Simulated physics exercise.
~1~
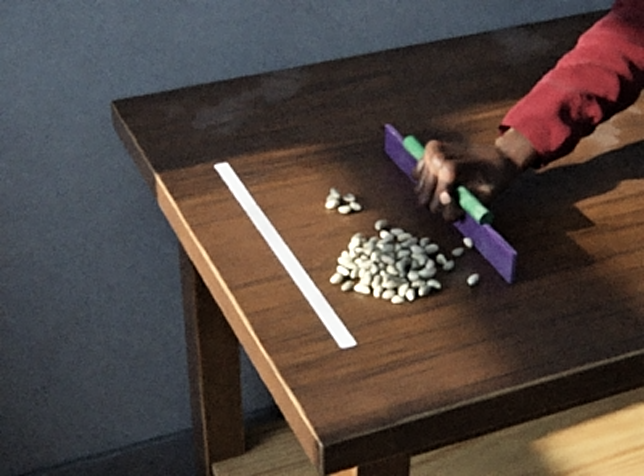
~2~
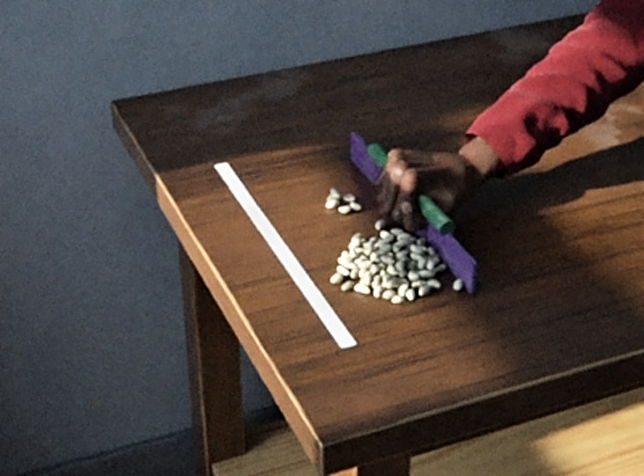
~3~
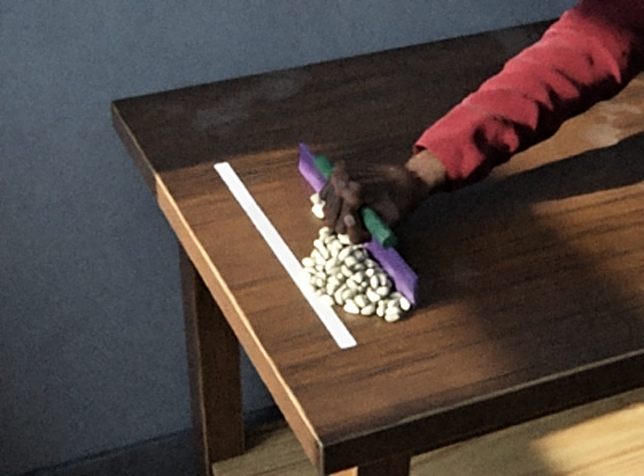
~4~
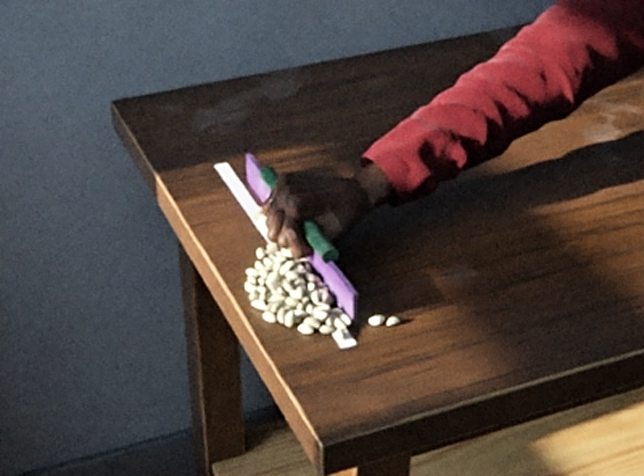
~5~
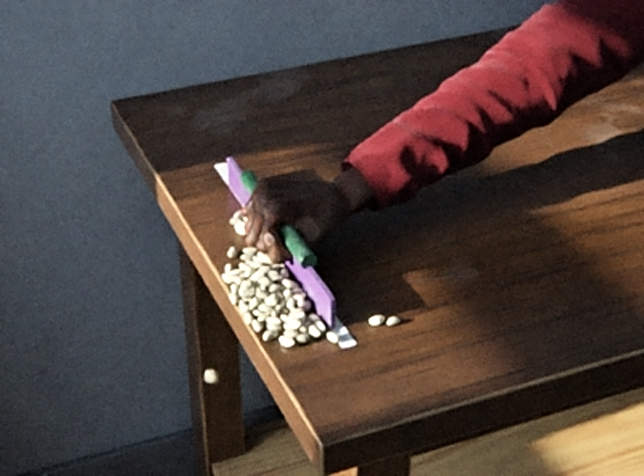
On a dark wooden table, a red-sleeved hand pushed a purple scraper left, sweeping two small piles of pale beans toward the edge, and stopped at the white tape with a few beans from the larger pile going over and the rest still on top.
